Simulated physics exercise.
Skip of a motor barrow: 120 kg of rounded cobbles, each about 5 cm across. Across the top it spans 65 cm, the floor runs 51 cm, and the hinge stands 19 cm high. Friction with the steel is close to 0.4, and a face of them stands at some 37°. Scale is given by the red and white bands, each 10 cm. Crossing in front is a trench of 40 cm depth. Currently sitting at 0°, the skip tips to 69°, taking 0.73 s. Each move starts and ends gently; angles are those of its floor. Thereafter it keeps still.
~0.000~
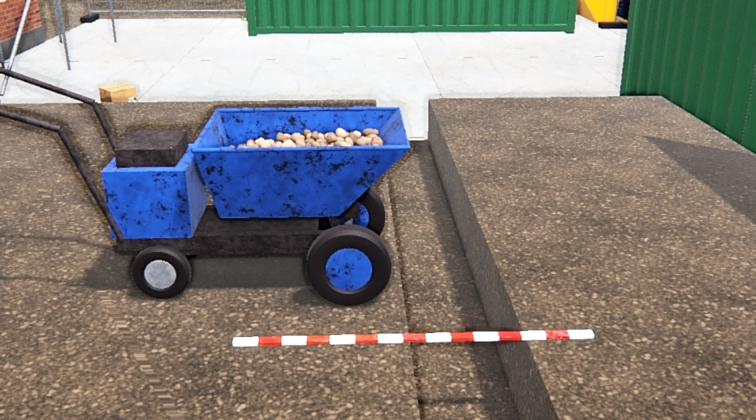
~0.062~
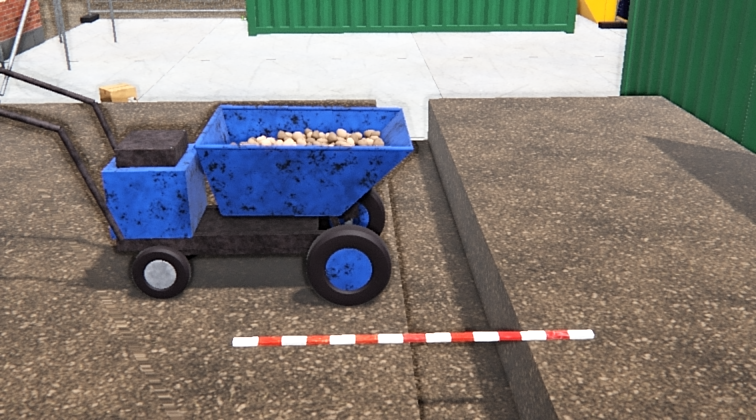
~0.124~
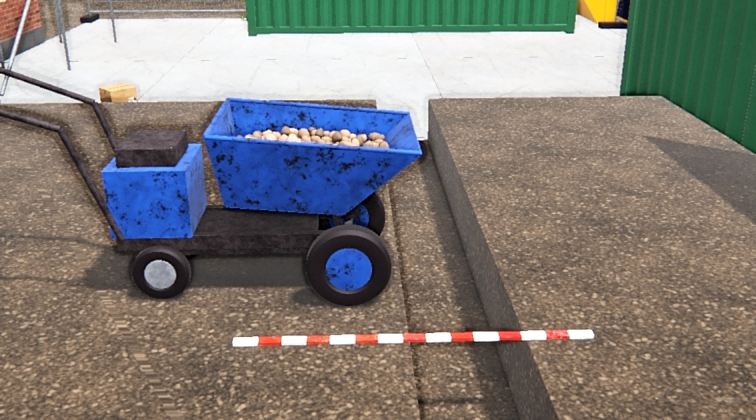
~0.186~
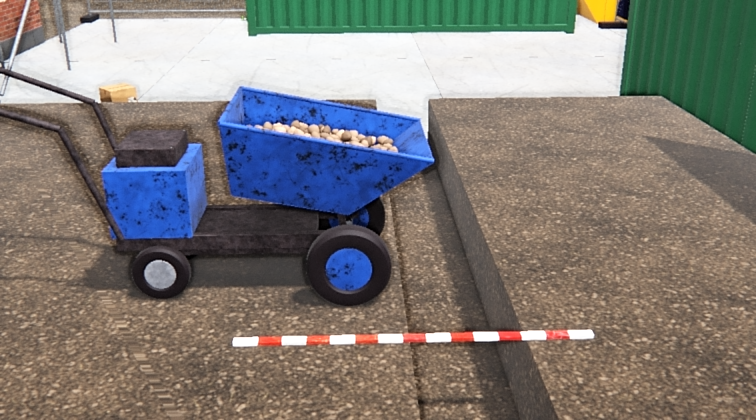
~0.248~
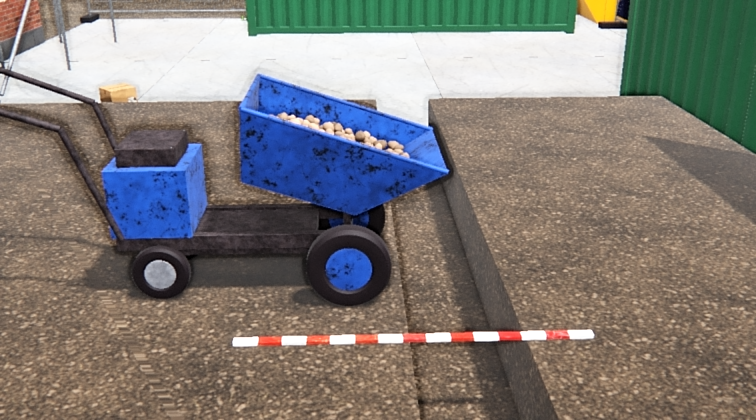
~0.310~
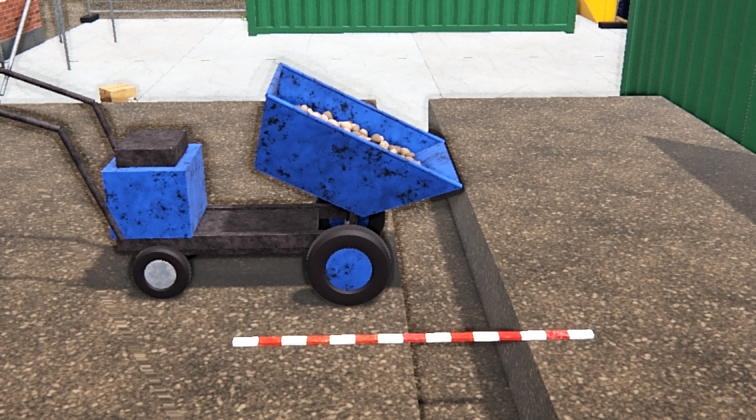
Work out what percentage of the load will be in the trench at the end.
It comes to roughly 34 percent of the load.
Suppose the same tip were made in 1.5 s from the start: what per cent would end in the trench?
45 %.
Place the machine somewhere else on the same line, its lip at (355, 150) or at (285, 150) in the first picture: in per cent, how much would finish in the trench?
Near 90 per cent from the first place, 85 from the second.
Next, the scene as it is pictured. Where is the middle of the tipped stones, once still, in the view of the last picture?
Their middle lands near (531, 267).
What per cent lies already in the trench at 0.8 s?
Close to 5 per cent at that time.
After 0.6 s the floor is at 59°; 100 % in the skip; the foremost stones are at (458, 220).
After 0.8 s the floor is at 69°; 80 % in the skip, 5 % in the trench, 15 % past the trench; the foremost stones are at (541, 268).
After 1.2 s the floor is at 69°; 22 % in the skip, 14 % in the trench, 64 % past the trench; the foremost stones are at (671, 272).
After 3.1 s the floor is at 69°; 0 % in the skip, 34 % in the trench, 66 % past the trench; the foremost stones are past the picture's edge.
